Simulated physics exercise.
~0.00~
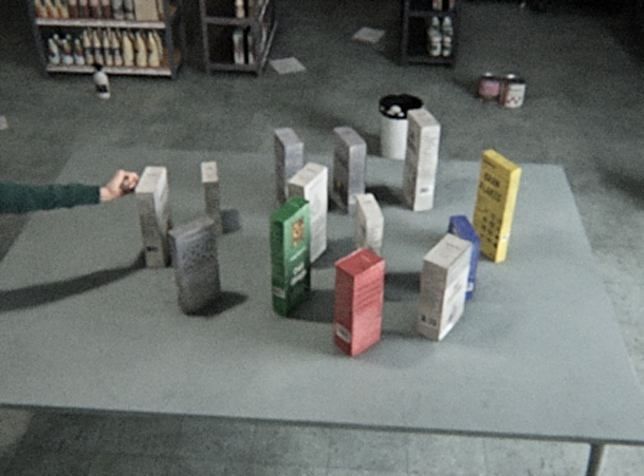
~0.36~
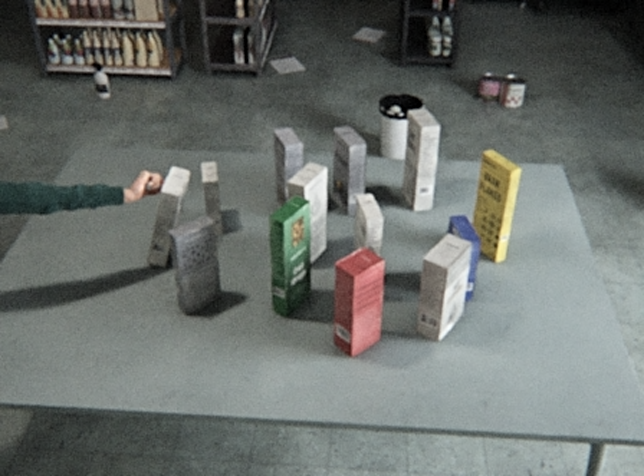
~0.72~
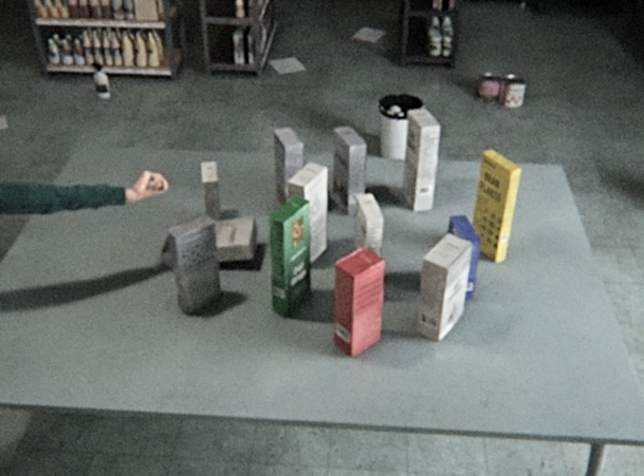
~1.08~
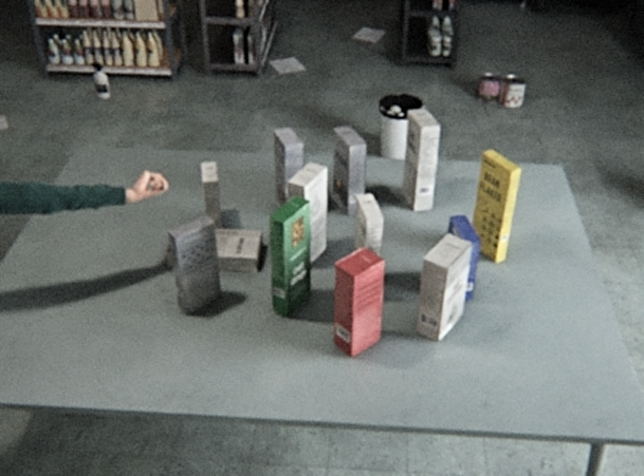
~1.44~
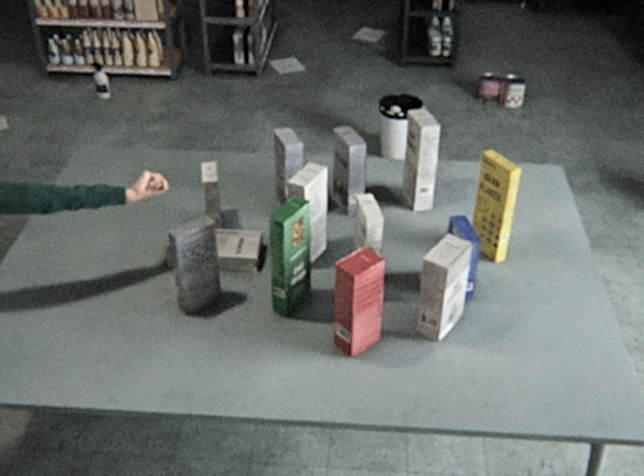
A hand in a dark green sleeve reaches in from the left and pushes a pale box at the near left of a grey table, seen from above in a dim room with bottle-filled shelves behind. Other grey and whitish boxes stand around it, with green and red ones near the middle and blue and yellow ones to the right. The pushed box leans right, then topples and lands on its side behind a dark grey box. It shifts slightly and settles while the hand stops. Every other box, including the red one, remains standing.
